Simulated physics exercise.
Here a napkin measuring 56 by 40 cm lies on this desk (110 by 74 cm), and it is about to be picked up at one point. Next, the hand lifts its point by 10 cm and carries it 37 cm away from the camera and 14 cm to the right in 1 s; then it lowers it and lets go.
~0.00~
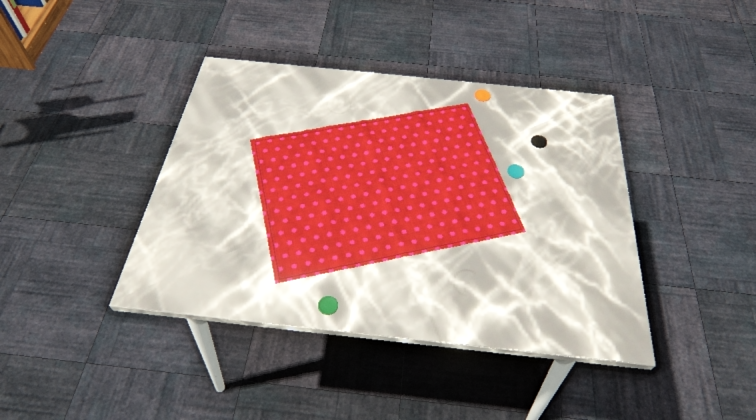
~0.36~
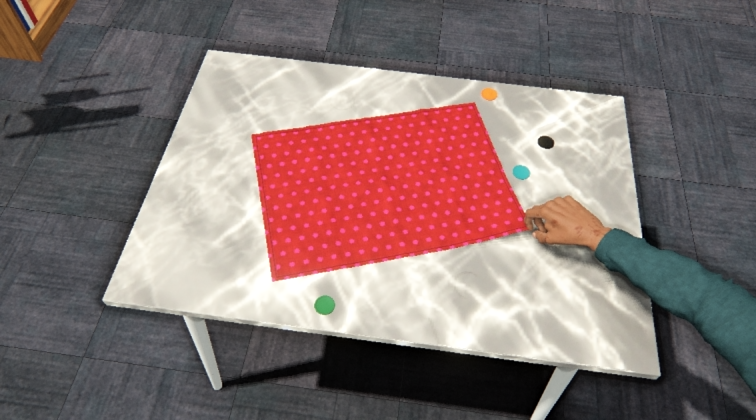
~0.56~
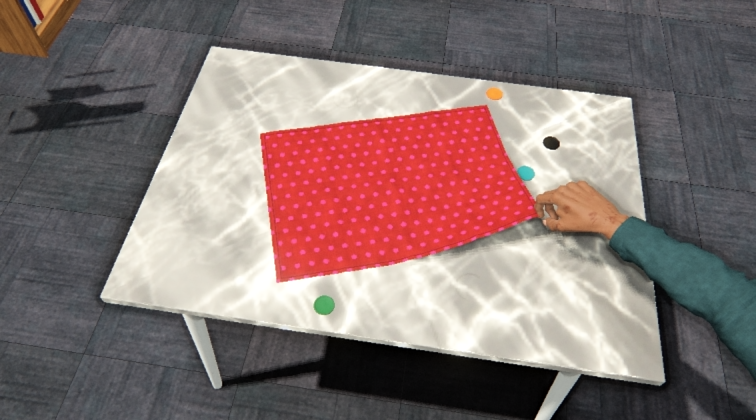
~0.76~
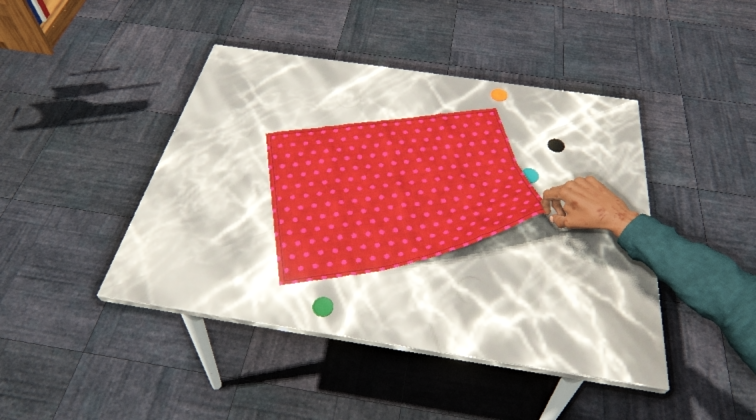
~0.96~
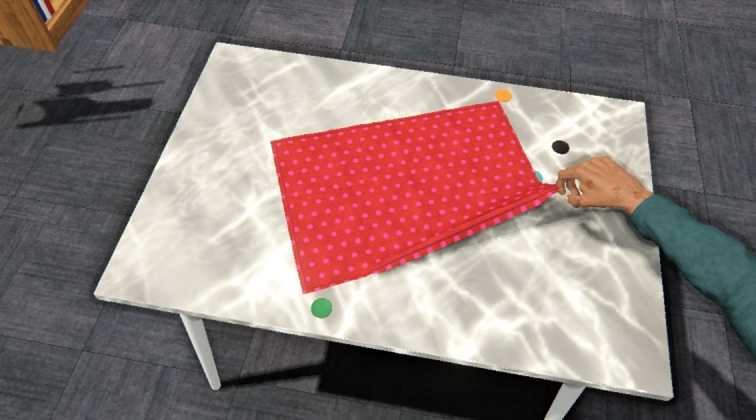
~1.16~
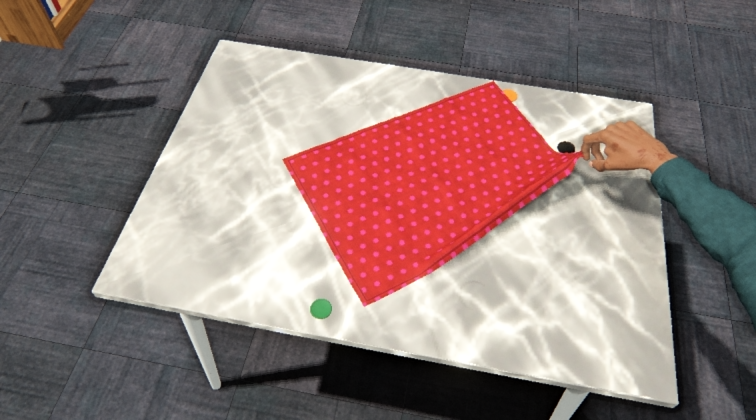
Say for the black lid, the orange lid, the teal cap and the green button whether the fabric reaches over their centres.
The black lid winds up out of view, the orange lid winds up out of view, the teal cap winds up out of view, the green button stays visible from above.
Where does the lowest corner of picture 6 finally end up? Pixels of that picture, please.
I'd say it ends up somewhere about (512, 290).
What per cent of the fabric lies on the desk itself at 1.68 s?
90 %.
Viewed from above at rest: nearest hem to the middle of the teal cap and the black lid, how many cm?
First: Approx. 9 cm; second: Approx. 8 cm.
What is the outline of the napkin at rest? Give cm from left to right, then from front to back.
Some 60 cm across and 60 cm deep.
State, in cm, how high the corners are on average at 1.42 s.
Roughly 1 centimetres up.
After 1.4 s, 85 % of it is down, spanning 60 by 65 cm, above orange lid, teal cap, black lid.
After 1.7 s, 90 % of it is down, spanning 56 by 59 cm, above orange lid, teal cap, black lid.
After 2.0 s, 95 % of it is down, spanning 55 by 60 cm, above orange lid, teal cap, black lid.
After 2.2 s, 100 % of it is down, spanning 56 by 59 cm, above orange lid, teal cap, black lid.
After 3.2 s, 100 % of it is down, spanning 61 by 59 cm, above orange lid, teal cap, black lid.
